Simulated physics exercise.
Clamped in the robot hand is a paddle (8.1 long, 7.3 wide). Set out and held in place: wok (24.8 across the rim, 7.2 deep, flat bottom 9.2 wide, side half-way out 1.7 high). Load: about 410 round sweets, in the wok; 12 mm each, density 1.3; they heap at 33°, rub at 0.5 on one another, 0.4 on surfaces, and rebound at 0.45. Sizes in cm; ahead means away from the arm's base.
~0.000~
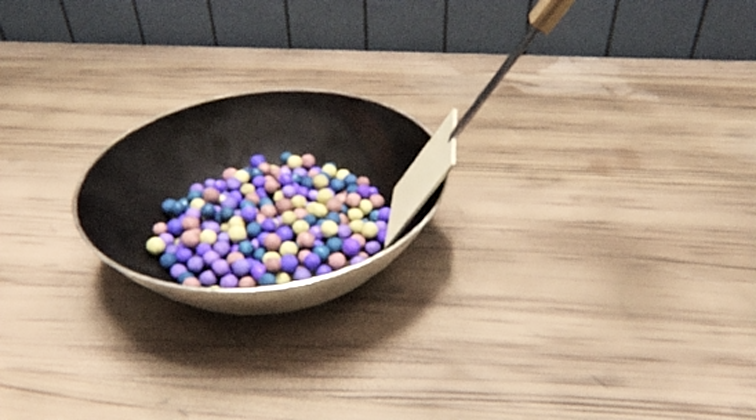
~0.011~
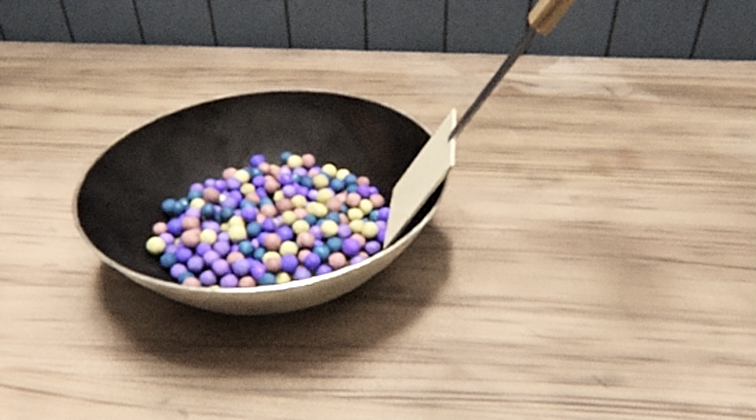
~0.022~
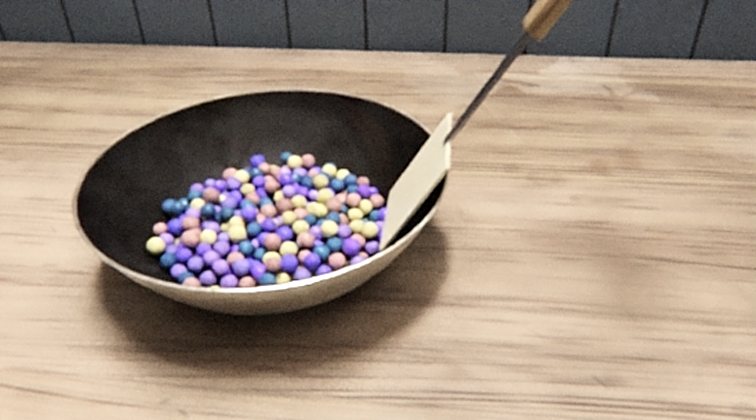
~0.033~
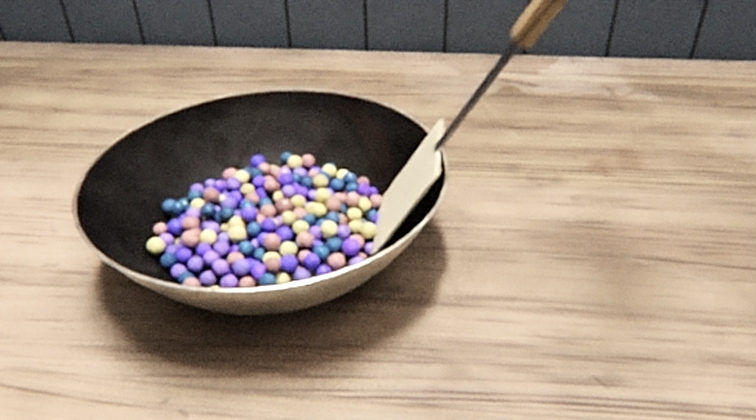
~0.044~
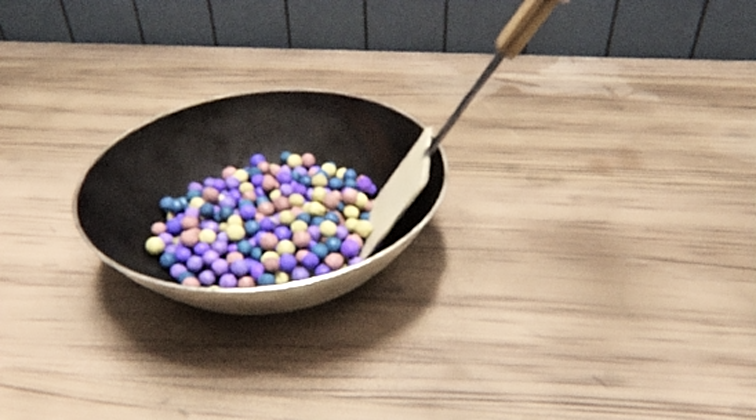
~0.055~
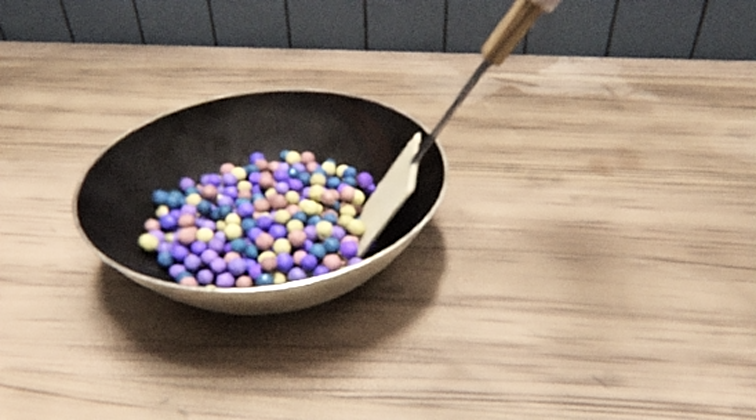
The video shows a dark wok of purple, blue, pink and yellow round sweets on a wooden surface, with a paddle resting at its right side. The paddle then moves slightly left and down, nudging the sweets a little leftward.
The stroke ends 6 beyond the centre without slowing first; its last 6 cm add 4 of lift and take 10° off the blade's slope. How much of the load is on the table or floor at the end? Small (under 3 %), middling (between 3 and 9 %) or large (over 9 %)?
Answer: Middling; between 3 and 9 % of the round sweets finish on the table or floor.
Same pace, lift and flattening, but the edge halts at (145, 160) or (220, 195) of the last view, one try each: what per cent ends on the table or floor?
Some 30 and 0 per cent.
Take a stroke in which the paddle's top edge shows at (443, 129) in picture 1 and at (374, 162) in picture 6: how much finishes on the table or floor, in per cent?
About 30 per cent.
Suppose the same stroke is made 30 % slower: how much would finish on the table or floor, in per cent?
It would be near 0 per cent.
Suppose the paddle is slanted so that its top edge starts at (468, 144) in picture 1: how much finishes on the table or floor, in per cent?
About 5 per cent.
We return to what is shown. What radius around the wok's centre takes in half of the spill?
Some 22 cm.
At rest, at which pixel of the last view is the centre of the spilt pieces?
At about (21, 240).
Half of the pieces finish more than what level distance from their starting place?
About 4 cm.
After 0.11 s, sloping 59°, highest piece 6 above the table; 408 in the wok.
After 0.17 s, sloping 55°, highest piece 7 above the table; 408 in the wok.
After 0.40 s, sloping 49°, highest piece 9 above the table; 387 in the wok, 9 on the table or floor, 12 on the blade or in flight.
After 1.45 s, sloping 49°, highest piece 7 above the table; 387 in the wok, 21 on the table or floor.
At rest, 387 in the wok, 21 on the table or floor. That is 5 % on the table or floor.
